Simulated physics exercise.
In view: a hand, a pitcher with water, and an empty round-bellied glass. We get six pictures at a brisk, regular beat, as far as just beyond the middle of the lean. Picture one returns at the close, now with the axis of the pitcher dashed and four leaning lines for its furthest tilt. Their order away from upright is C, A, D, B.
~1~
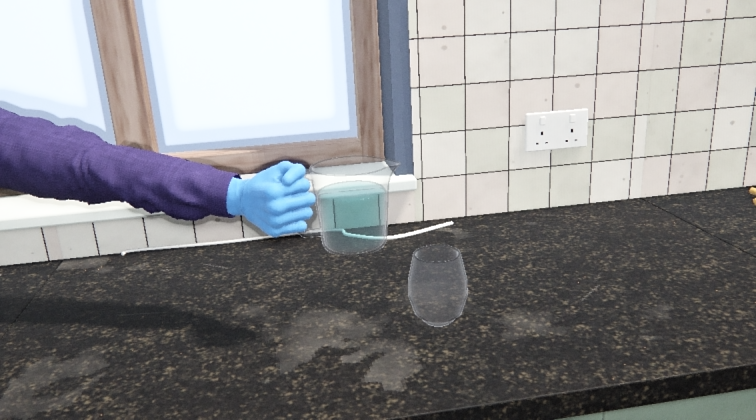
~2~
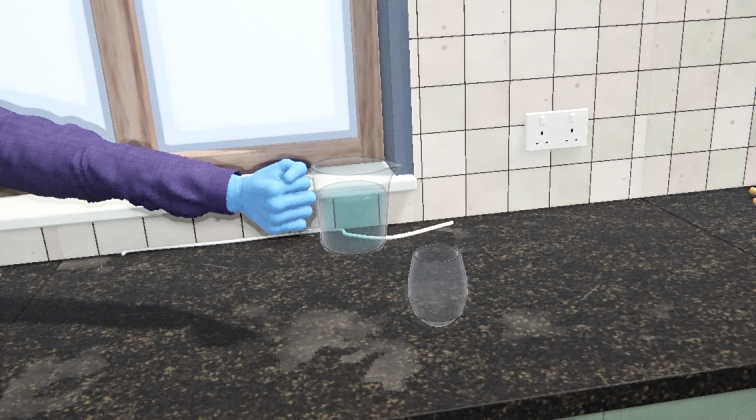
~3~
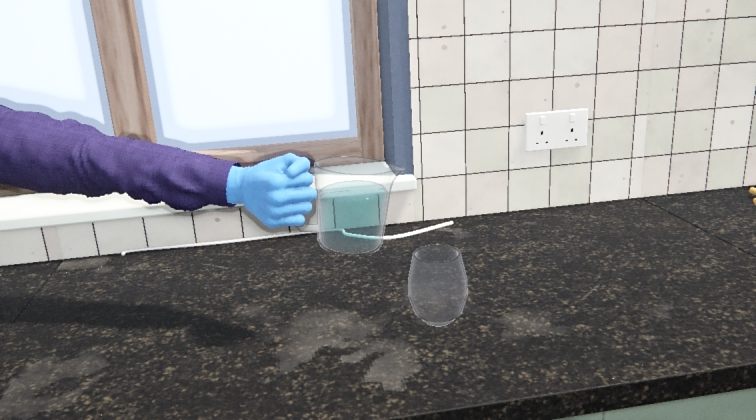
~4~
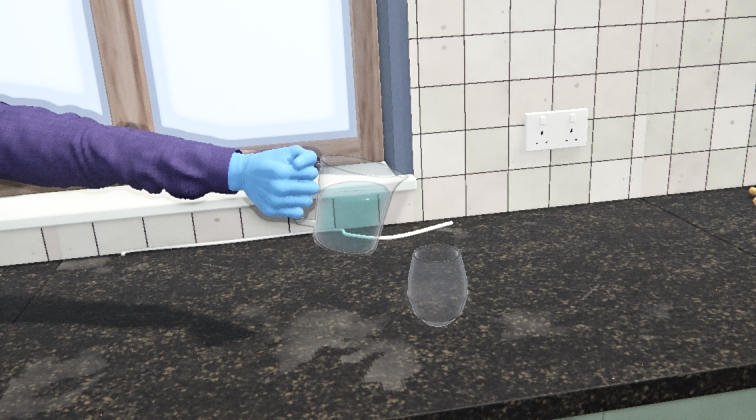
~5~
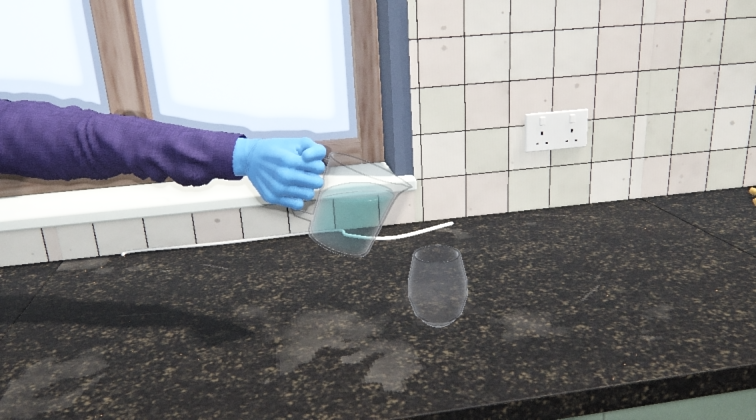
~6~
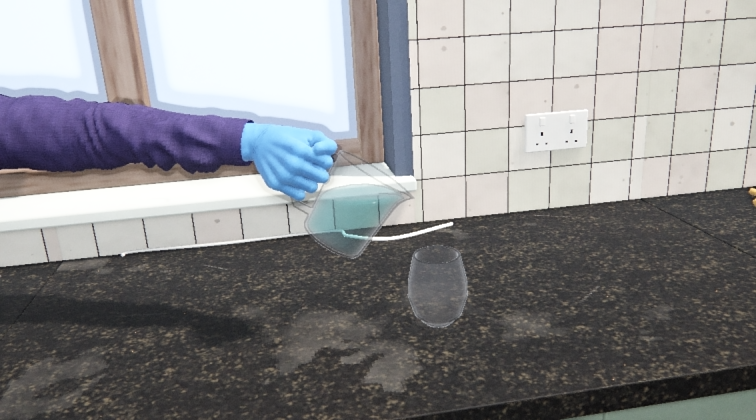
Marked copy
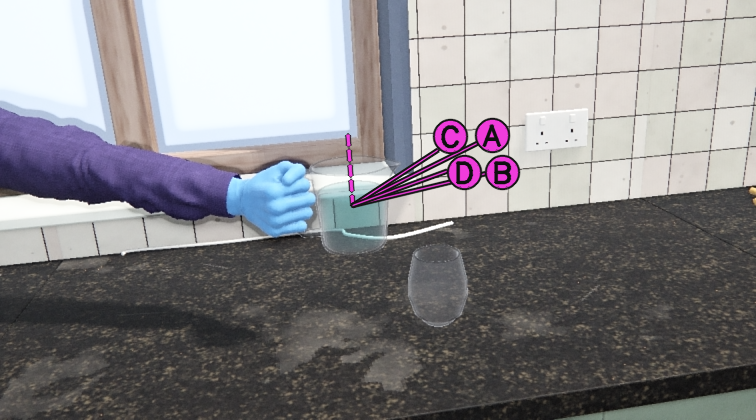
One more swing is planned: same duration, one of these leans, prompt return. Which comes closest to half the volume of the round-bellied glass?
Choose A.
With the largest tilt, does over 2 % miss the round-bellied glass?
Yes, it does.
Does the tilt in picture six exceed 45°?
No.
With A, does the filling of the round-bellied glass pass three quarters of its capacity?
No.
On the marked copy, A at (477, 143); B at (485, 173); C at (437, 150); D at (446, 171).
With A, the round-bellied glass ends with about 51 % of what it can hold; 5 % of the water is spilt.
With B, the round-bellied glass ends with about 70 % of what it can hold; 13 % of the water is spilt.
With C, the round-bellied glass ends with about 38 % of what it can hold; 3 % of the water is spilt.
With D, the round-bellied glass ends with about 62 % of what it can hold; 9 % of the water is spilt.
